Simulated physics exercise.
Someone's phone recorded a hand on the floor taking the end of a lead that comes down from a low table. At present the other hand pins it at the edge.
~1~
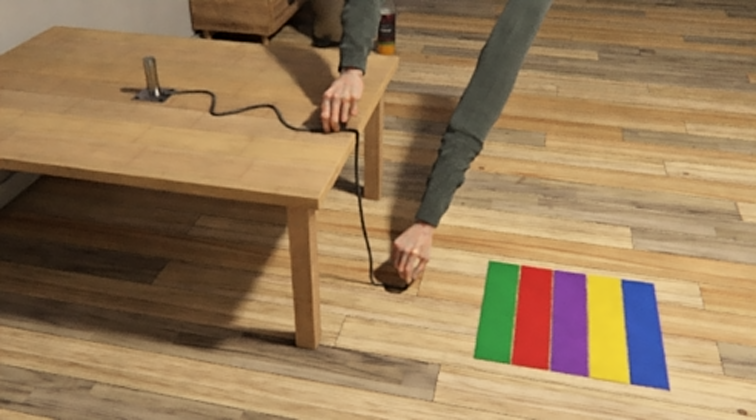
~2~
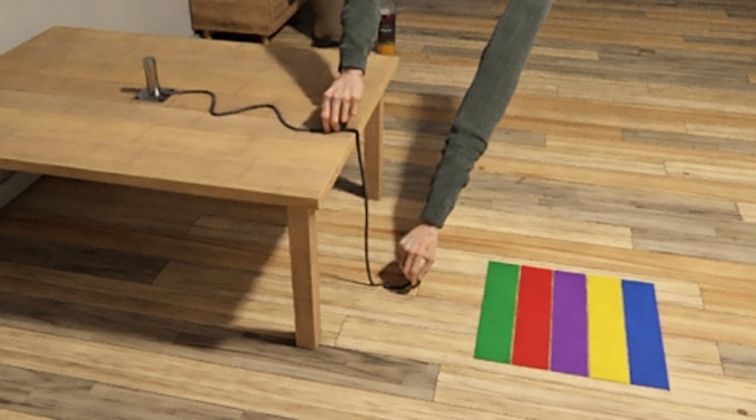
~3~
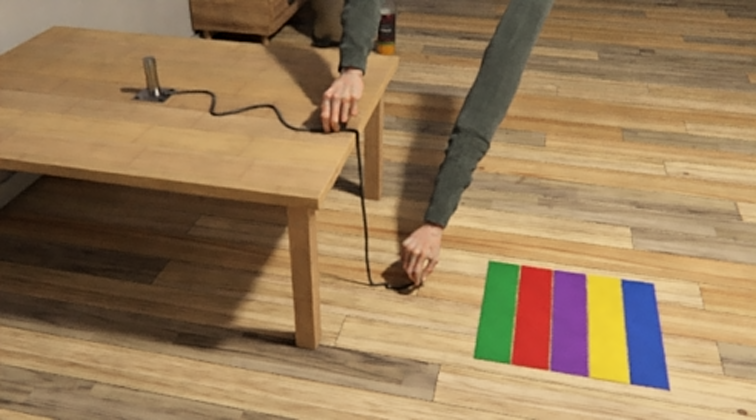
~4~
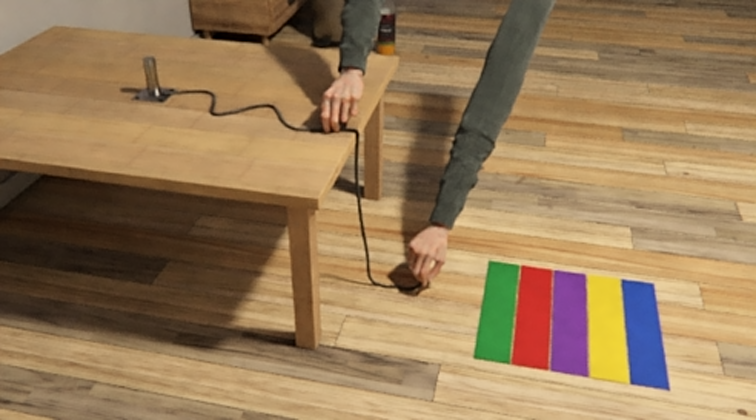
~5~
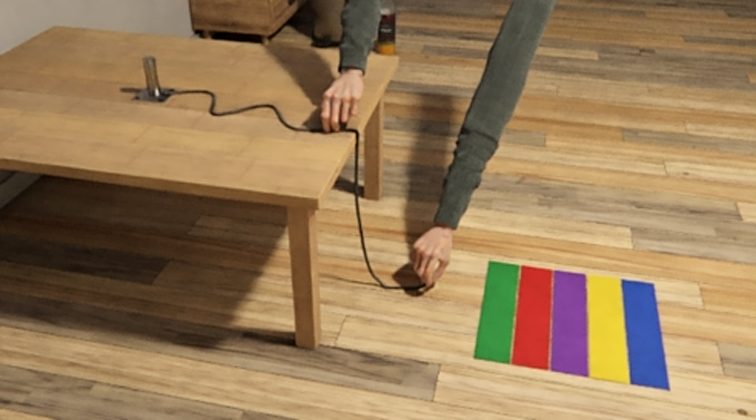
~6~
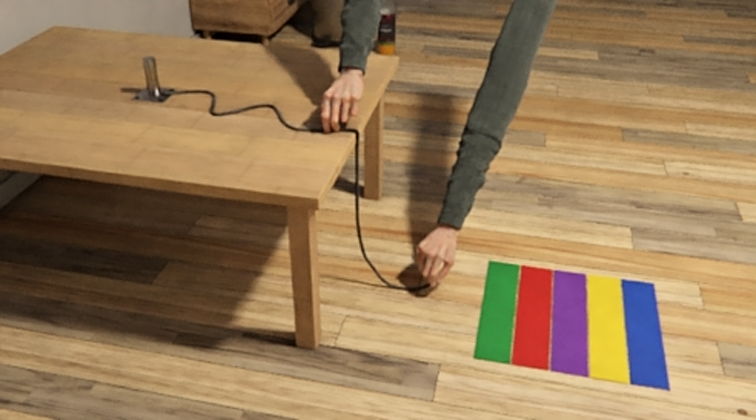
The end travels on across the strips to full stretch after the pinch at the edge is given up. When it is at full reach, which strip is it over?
It is over the yellow strip.
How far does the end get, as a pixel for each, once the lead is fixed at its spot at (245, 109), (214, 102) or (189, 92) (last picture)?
It ends up near (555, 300) the first time, (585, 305) the second and (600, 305) the third.
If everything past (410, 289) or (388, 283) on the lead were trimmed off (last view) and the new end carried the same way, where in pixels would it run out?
Roughly at (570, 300) the first time and at (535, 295) the second.
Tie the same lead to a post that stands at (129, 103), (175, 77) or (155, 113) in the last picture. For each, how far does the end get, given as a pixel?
Going by the last picture, roughly (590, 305), (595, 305) and (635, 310).
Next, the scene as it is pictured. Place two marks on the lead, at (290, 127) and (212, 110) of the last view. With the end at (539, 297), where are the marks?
At (357, 131), then (242, 109).
Soon after, end near (539, 297); over red.
Then, end near (582, 303); over purple.
At full stretch, end near (607, 307); over yellow. It gets as far as the yellow strip.
